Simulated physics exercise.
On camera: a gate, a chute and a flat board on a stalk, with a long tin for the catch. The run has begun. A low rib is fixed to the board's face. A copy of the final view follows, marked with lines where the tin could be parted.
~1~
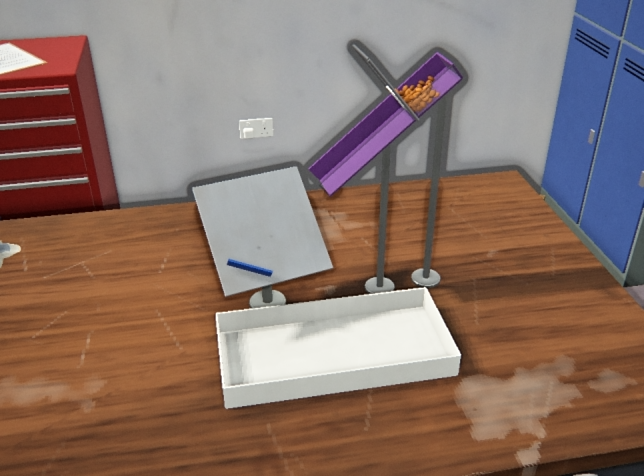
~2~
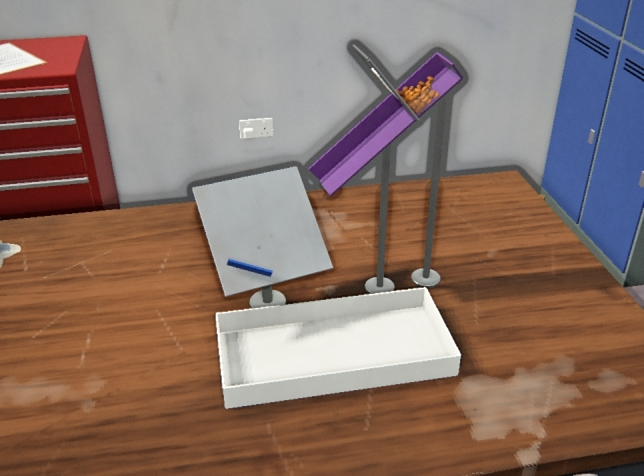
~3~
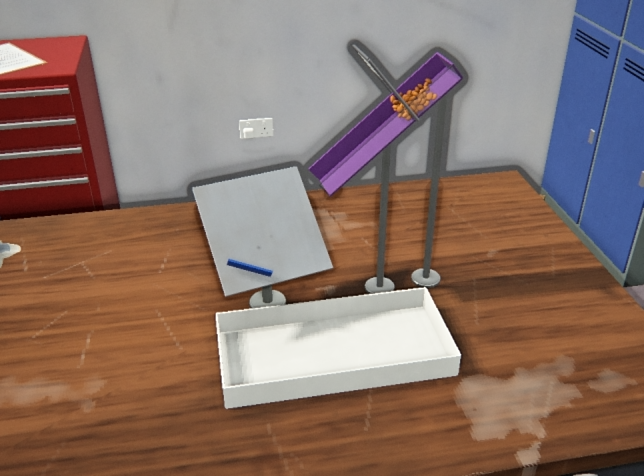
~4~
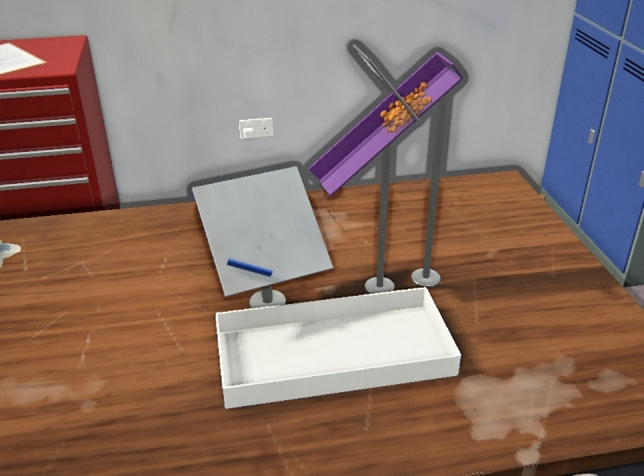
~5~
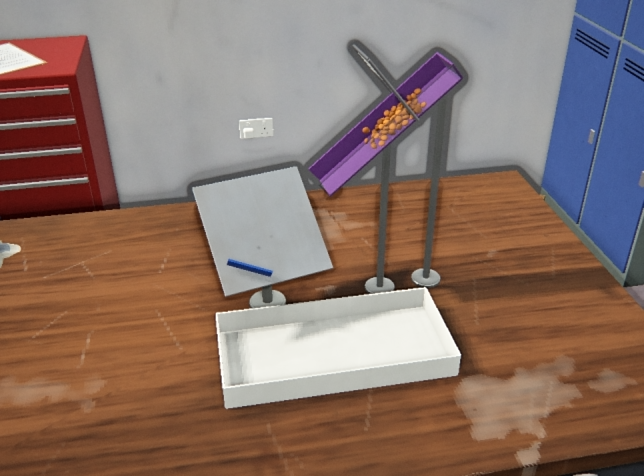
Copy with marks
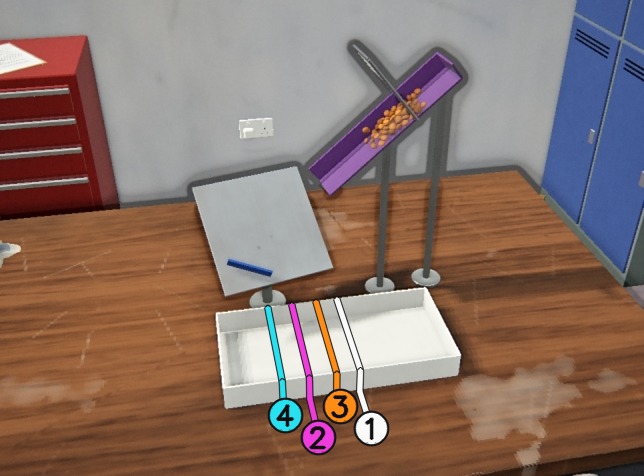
On a wooden table, small orange bits slide partway down a sloping purple chute.
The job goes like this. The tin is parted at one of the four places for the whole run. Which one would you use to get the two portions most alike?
Go for 2.
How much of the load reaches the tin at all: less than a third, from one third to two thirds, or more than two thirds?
About that: More than two thirds.
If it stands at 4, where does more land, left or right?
The right side.
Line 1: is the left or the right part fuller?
Left.
On the marked copy, line 1 crosses the front rim at (360, 369); line 2 crosses the front rim at (309, 376); line 3 crosses the front rim at (336, 372); line 4 crosses the front rim at (282, 380).
If 1 is chosen, of what is caught, the whole lot on the left of the divider, none at all on the right.
If 2 is chosen, of what is caught, close to two thirds on the left of the divider, close to a third on the right.
If 3 is chosen, of what is caught, all but a few on the left of the divider, only a few on the right.
If 4 is chosen, of what is caught, only a few on the left of the divider, all but a few on the right.
